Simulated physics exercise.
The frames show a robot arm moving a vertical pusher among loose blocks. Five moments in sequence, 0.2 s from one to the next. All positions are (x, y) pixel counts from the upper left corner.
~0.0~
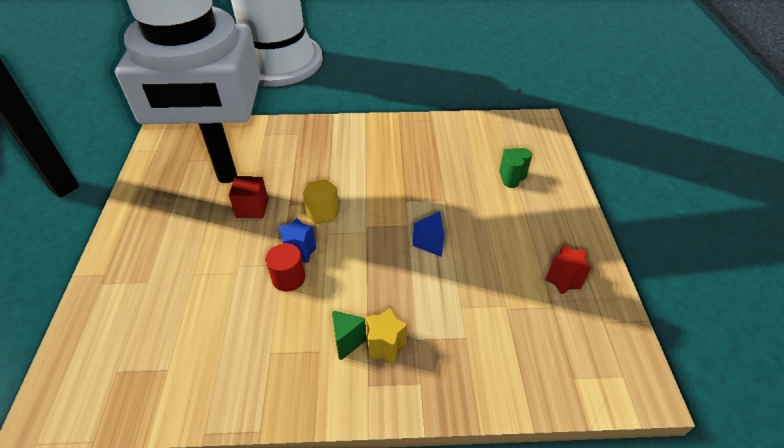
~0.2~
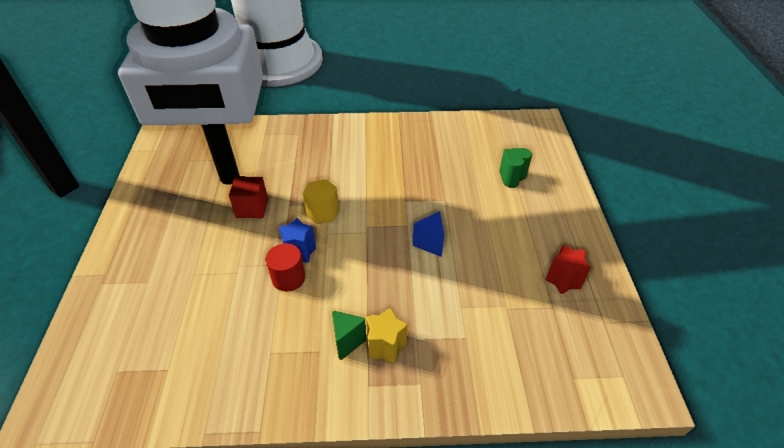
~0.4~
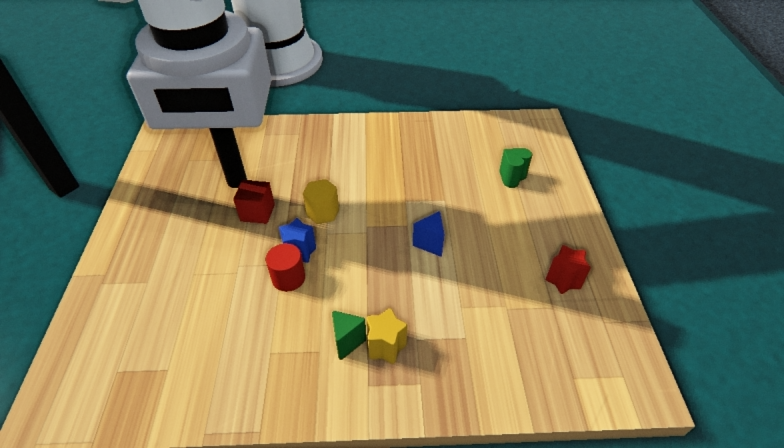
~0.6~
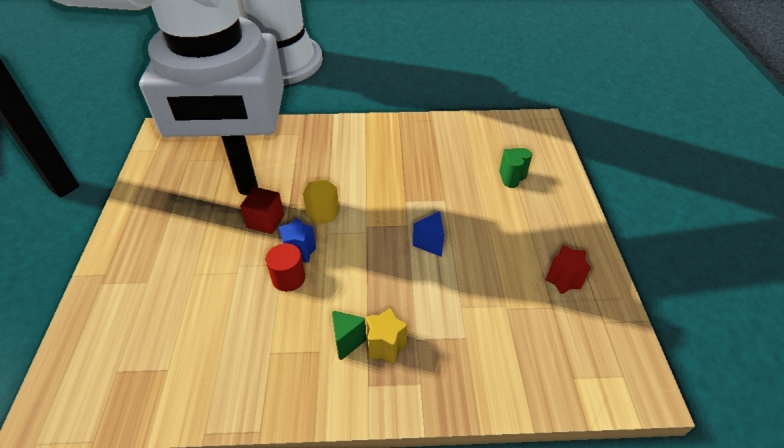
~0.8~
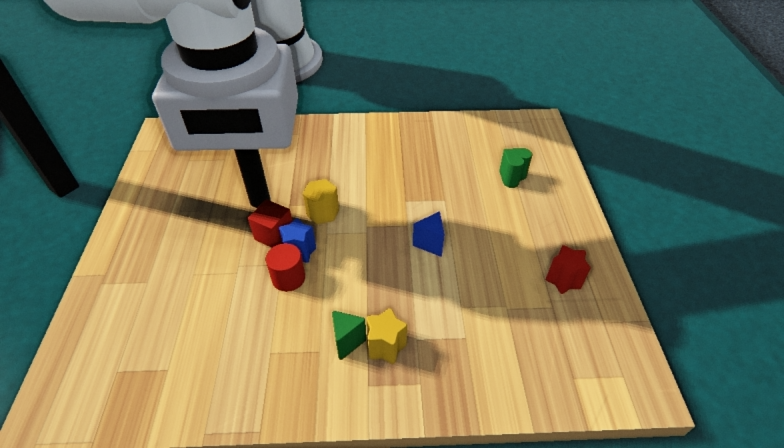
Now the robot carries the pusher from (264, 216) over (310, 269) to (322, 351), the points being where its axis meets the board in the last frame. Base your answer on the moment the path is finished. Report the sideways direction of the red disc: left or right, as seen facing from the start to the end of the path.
Shifts right.
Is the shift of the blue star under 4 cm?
Answer: No.
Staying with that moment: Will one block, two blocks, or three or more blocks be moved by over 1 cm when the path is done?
A group of three or more is moved.
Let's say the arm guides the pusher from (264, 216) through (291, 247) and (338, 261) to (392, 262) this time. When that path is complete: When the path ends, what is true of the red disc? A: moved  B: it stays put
I choose A.
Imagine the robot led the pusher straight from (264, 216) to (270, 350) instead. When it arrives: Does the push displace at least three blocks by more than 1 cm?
Yes, it checks out.
The first path, step by step. One third of the way, pusher (292, 236); red square piece (282, 250), turned 65° clockwise; red disc (284, 278); blue star (314, 251), turned 55° anticlockwise.
Two thirds of the way, pusher (315, 279); red square piece (291, 290), turned 110° clockwise; red disc (265, 318); blue star (340, 272).
At the end, pusher (320, 337); red square piece (286, 321), turned 145° clockwise; red disc (247, 335); blue star (340, 273), turned 145° anticlockwise; green triangle unmoved.
